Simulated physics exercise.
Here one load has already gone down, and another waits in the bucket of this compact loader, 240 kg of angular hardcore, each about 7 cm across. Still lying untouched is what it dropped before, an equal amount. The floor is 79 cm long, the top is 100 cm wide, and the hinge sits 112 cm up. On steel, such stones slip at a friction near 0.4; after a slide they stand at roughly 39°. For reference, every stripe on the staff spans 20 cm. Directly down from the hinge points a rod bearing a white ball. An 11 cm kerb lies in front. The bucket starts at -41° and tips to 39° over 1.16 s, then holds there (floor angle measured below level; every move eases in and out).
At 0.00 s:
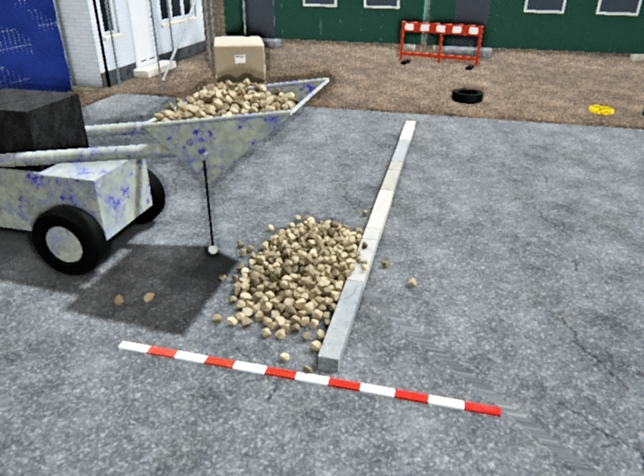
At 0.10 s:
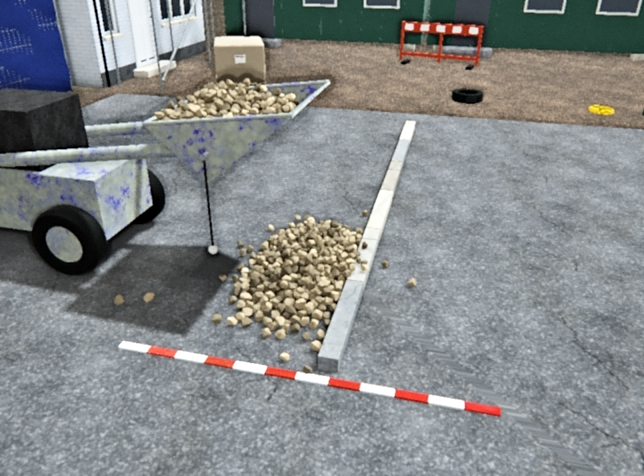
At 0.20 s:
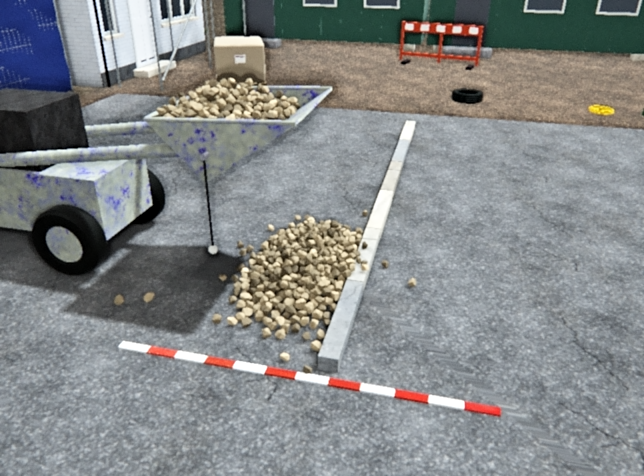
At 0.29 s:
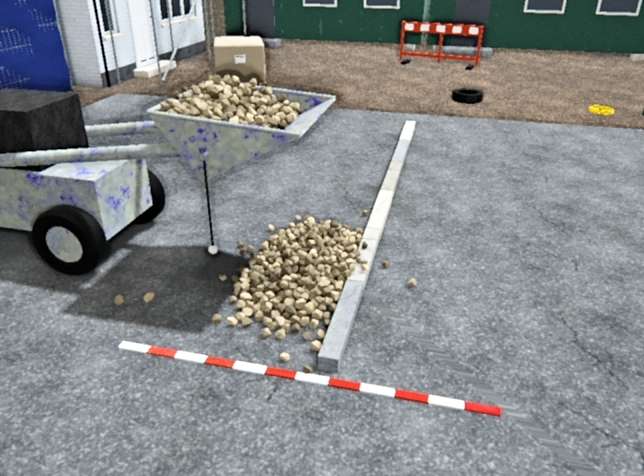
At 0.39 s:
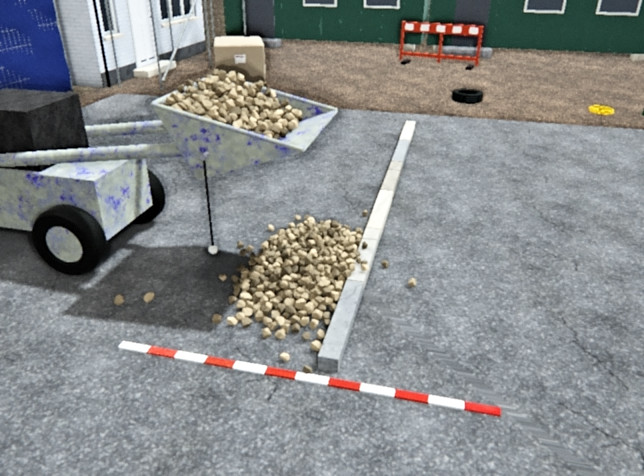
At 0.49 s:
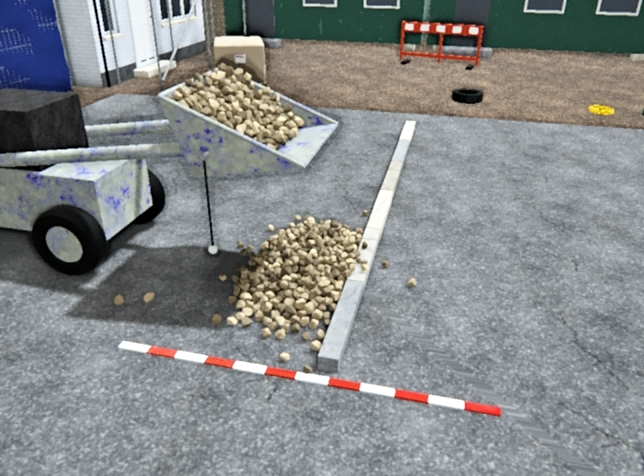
The raised bucket of stones slowly tilts downward at the front above a stone pile.
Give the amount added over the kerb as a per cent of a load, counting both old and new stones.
About 26 per cent of a load.
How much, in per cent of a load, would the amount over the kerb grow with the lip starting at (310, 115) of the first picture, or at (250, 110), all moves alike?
First some 45, then 5 per cent.
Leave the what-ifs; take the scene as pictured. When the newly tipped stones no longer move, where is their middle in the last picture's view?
Their centre rests close to (341, 259).
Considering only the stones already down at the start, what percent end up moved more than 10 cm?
Around 0 in a hundred.
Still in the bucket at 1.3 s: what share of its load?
Roughly 70 per cent of its load.
After 0.9 s the floor is at 27°; in per cent of one load, 100 in the bucket, 99 on this side of the kerb; the foremost stones are at (370, 263).
After 1.3 s the floor is at 39°; in per cent of one load, 71 in the bucket, 129 on this side of the kerb; the foremost stones are at (370, 263).
After 1.6 s the floor is at 39°; in per cent of one load, 17 in the bucket, 176 on this side of the kerb, 6 over the kerb; the foremost stones are at (405, 274).
After 4.0 s the floor is at 39°; in per cent of one load, 0 in the bucket, 173 on this side of the kerb, 27 over the kerb; the foremost stones are at (471, 288). Net gain over the kerb, 26.
